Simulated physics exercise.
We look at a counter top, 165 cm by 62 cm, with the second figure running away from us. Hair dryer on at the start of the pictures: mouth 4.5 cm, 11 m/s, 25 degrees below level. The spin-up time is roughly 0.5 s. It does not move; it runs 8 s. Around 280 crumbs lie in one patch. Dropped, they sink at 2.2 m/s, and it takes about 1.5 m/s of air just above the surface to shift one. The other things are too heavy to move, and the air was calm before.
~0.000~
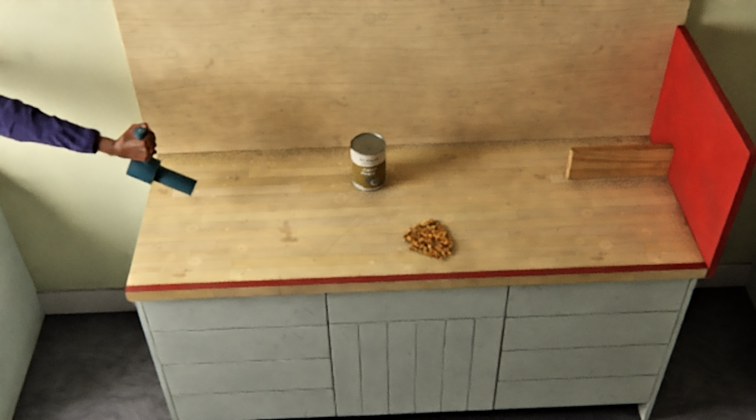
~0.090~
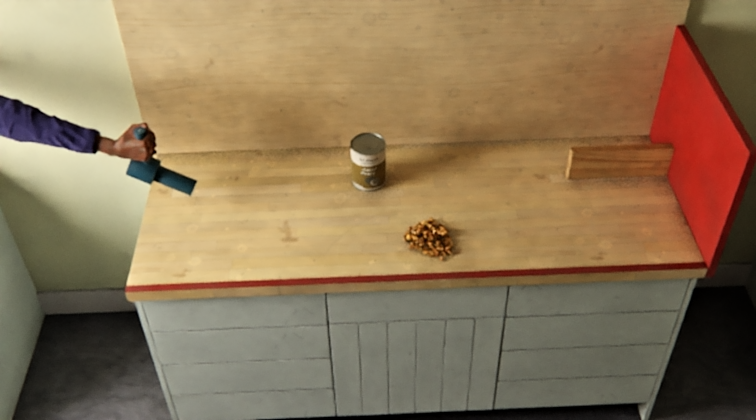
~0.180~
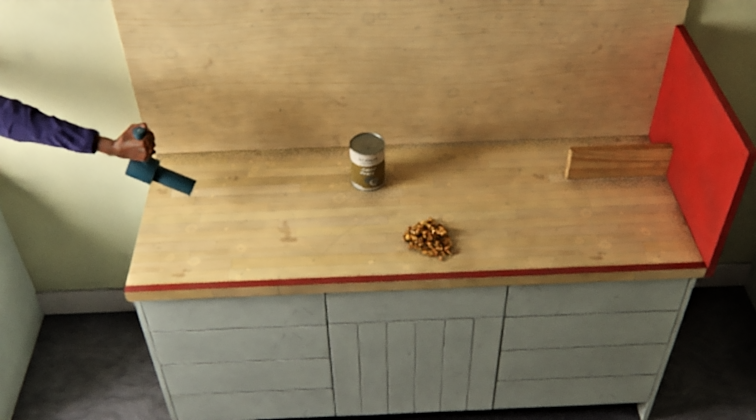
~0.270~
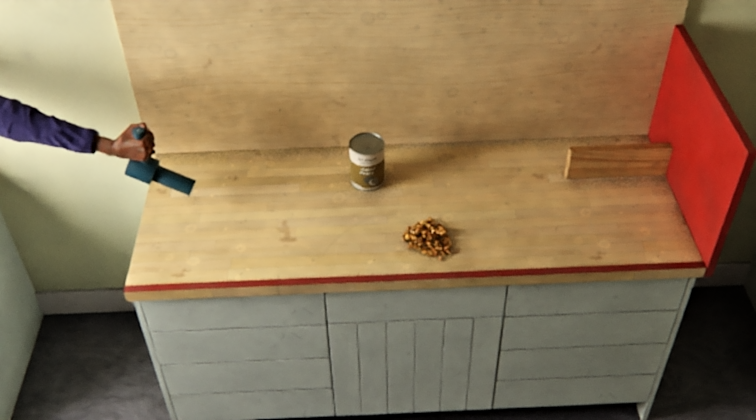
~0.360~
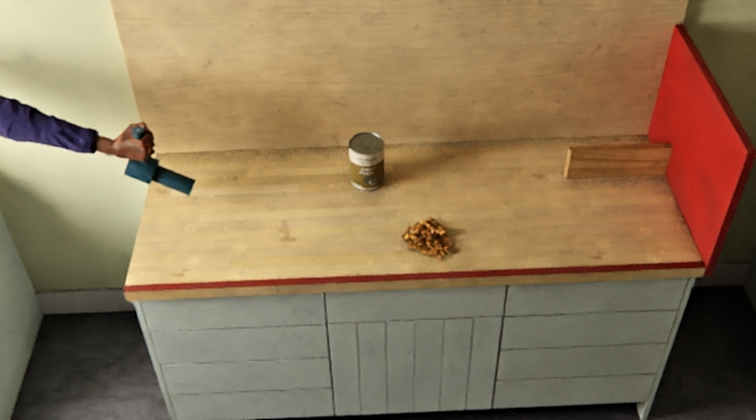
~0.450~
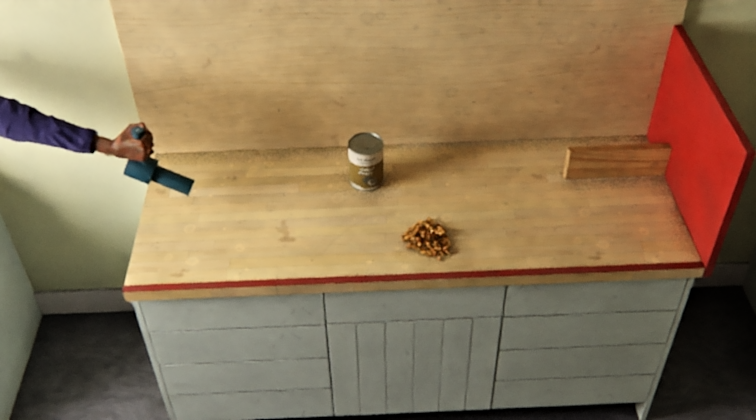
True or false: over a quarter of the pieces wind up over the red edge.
True.
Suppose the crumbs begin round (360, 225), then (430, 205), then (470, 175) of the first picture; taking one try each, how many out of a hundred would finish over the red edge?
Roughly 50 %, then 0 %, then 0 %.
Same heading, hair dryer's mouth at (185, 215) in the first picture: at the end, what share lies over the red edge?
It would come out near 30 in a hundred.
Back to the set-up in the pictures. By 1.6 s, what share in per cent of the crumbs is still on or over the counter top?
Estimate: Around 25 percent.
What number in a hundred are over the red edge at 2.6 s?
Close to 80 %.
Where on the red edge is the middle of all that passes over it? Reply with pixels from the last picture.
Near (593, 273).
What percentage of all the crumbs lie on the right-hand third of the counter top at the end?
Roughly 25 %.
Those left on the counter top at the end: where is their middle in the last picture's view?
At about (692, 246).
After 1.6 s, 77 % are over the red edge; the middle of those still in play is near (692, 246); 92 % have settled or left.
After 2.6 s, 77 % are over the red edge; the middle of those still in play is near (692, 246); 94 % have settled or left.
After 4.4 s, 77 % are over the red edge; the middle of those still in play is near (692, 246); 95 % have settled or left.
After 8.0 s, at the end, 77 % are over the red edge; the middle of those still in play is near (692, 246).
